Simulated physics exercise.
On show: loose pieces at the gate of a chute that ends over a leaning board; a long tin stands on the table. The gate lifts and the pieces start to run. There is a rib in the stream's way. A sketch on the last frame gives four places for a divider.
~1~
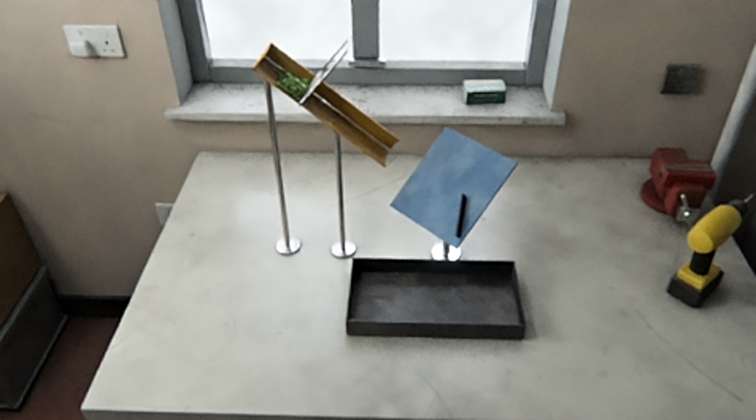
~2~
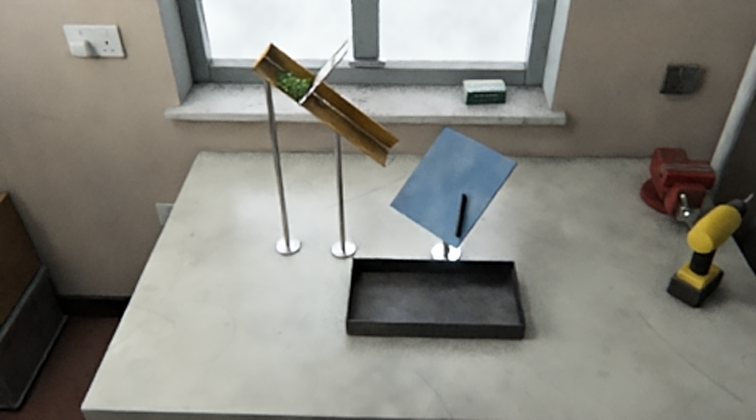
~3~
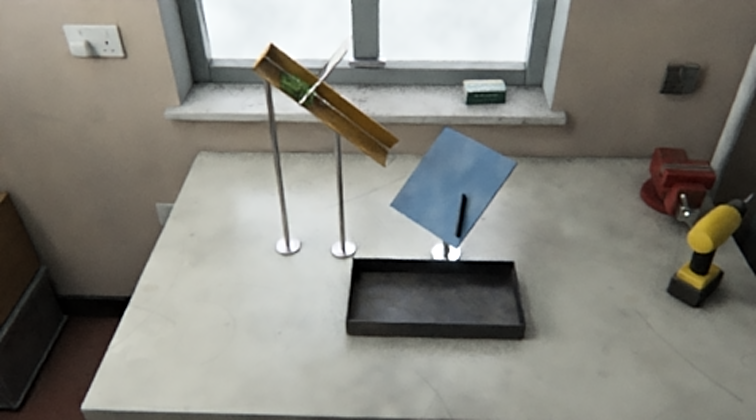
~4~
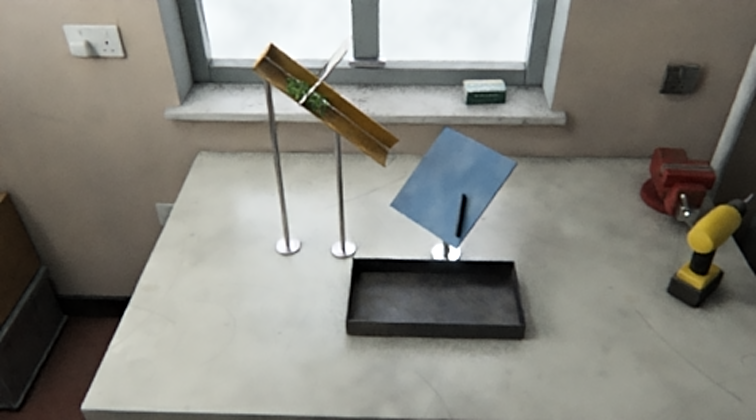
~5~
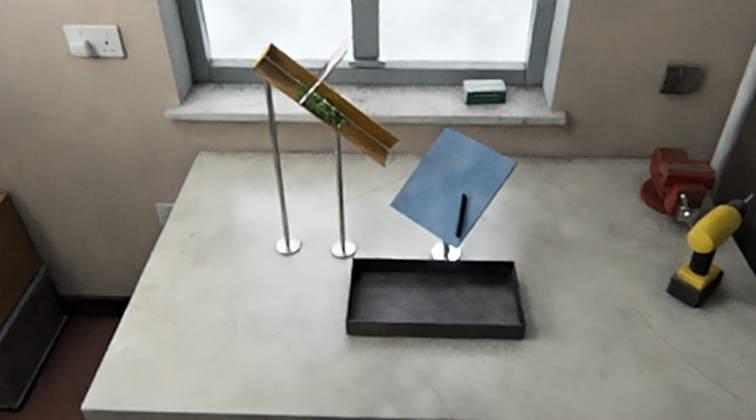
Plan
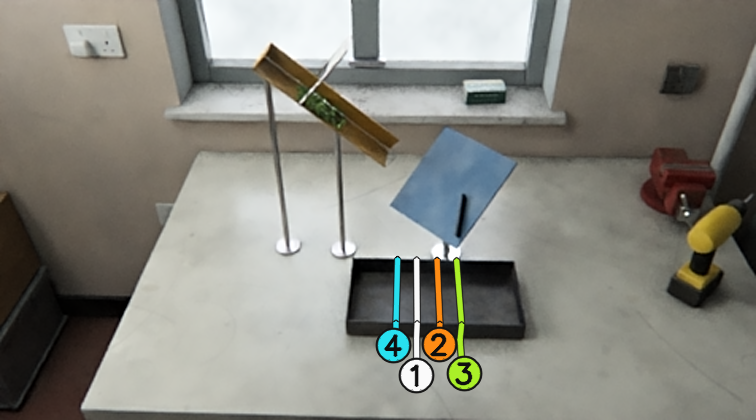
Wooden chute on metal stands above a tilted blue board and empty black tray, its gate lifting and green pieces sliding partway down.
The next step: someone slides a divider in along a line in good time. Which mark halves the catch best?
Take 1.
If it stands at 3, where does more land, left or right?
The left side.
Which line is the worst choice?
The answer is 3.
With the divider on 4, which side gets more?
More lands on the right.
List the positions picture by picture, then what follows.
In the first picture, load behind the gate at (298, 86), dried peas; lip of the chute at (386, 159), sloping fairly steeply.
In the second picture, middle of the board at (451, 185), tilted fairly steeply; middle of its low edge at (421, 226); of its high edge at (480, 144).
In the third picture, front corners of the tin at (346, 320) and (526, 325), empty; front of the load at (314, 96).
In the fourth picture, middle of the load at (309, 94); its front at (326, 108), about a quarter of the way to the lip; rib from (462, 193) to (455, 235).
In the fifth picture, middle of the load at (321, 105); its front at (345, 121), about half of the way to the lip.
On the marked copy, line 1 crosses the front rim at (417, 322); line 2 crosses the front rim at (439, 323); line 3 crosses the front rim at (461, 323); line 4 crosses the front rim at (396, 322).
With 1, of what is caught, about half on the left of the divider, about half on the right.
With 2, of what is caught, most on the left of the divider, about a quarter on the right.
With 3, of what is caught, nearly all on the left of the divider, a stray few on the right.
With 4, of what is caught, about a quarter on the left of the divider, most on the right.
